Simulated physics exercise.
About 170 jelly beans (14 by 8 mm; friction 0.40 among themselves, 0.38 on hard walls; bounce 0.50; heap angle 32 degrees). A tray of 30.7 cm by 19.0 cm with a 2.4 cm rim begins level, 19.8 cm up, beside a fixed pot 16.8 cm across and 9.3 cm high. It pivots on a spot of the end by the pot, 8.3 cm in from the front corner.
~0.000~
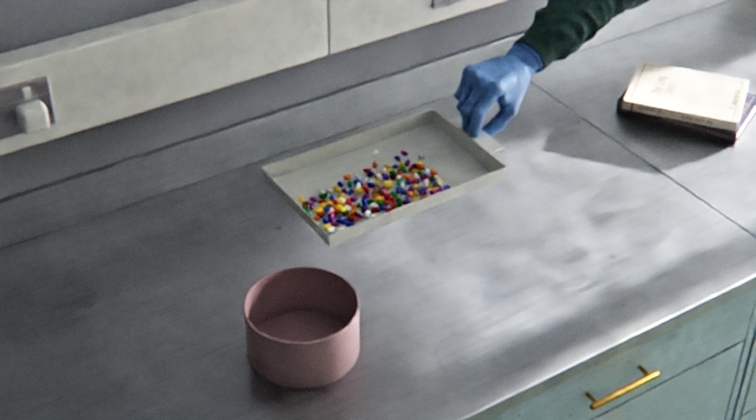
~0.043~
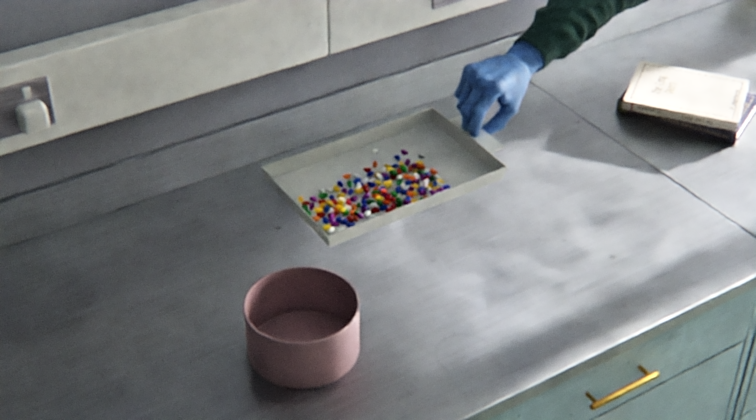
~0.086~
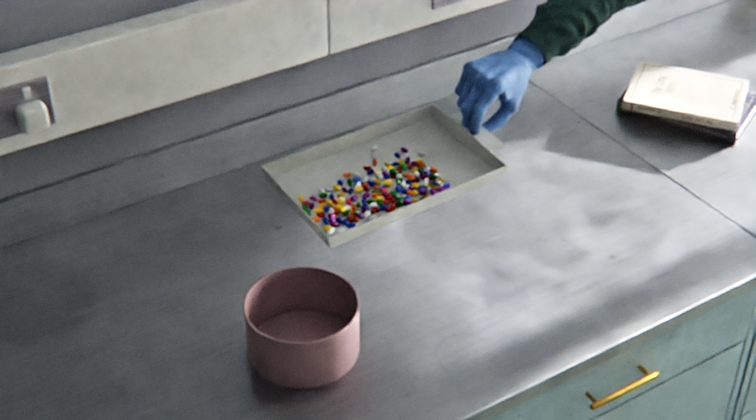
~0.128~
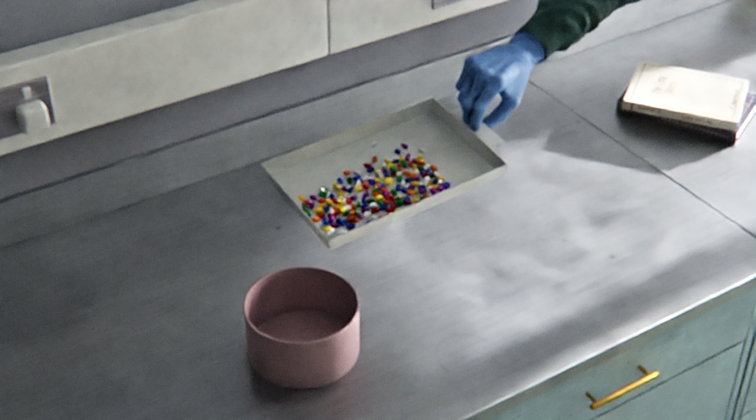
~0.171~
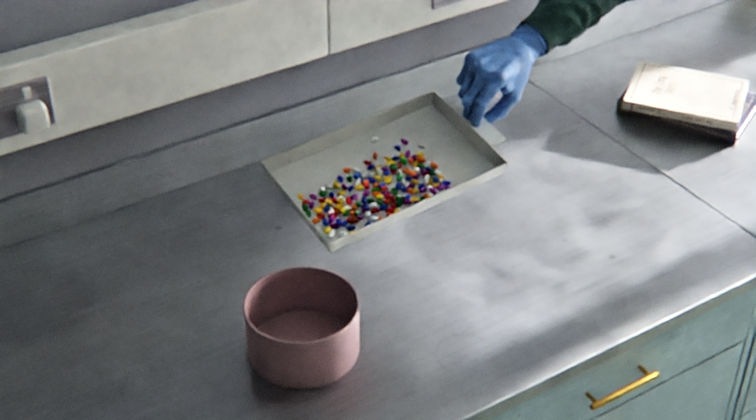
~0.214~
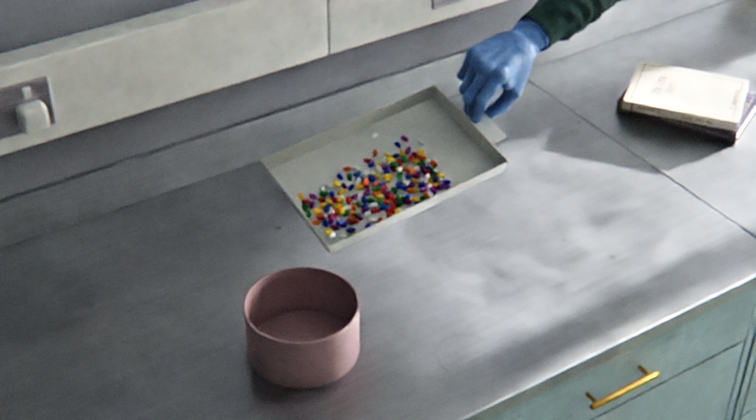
At the start, a blue-gloved hand holds the far right corner of a shallow tray of colourful jelly beans lying level on a grey counter, behind a pink pot. The hand then slowly raises that corner, tilting the tray slightly, while the beans barely shift and the pot stays still.
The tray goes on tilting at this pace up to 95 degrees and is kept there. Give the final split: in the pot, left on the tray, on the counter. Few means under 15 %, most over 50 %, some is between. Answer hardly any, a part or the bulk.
Pot: The bulk, tray: Hardly any, counter: A part.
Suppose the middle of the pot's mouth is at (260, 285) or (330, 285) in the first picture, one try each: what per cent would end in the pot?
Some 0 and 90 per cent.
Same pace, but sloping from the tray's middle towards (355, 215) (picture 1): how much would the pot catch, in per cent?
Some 100 per cent.
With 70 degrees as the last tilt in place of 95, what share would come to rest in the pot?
Then about 30 per cent.
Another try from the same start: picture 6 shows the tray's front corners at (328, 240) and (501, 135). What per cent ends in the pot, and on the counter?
Pot 95, counter 0.
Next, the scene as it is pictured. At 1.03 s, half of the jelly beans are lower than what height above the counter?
Roughly 20 cm.
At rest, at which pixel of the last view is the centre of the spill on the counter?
Near (388, 351).
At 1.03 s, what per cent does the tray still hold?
About 100 per cent.
Then, at 0.70 s, tilt 52 degrees; the tray holds 100 %, the pot 0 %.
Then, at 1.03 s, tilt 78 degrees; the tray holds 100 %, the pot 0 %.
After 1.45 s, tilt 95 degrees; the tray holds 10 %, the pot 55 %.
At rest (2.9 s), pot 65 %, tray 0 %, counter 35 %.
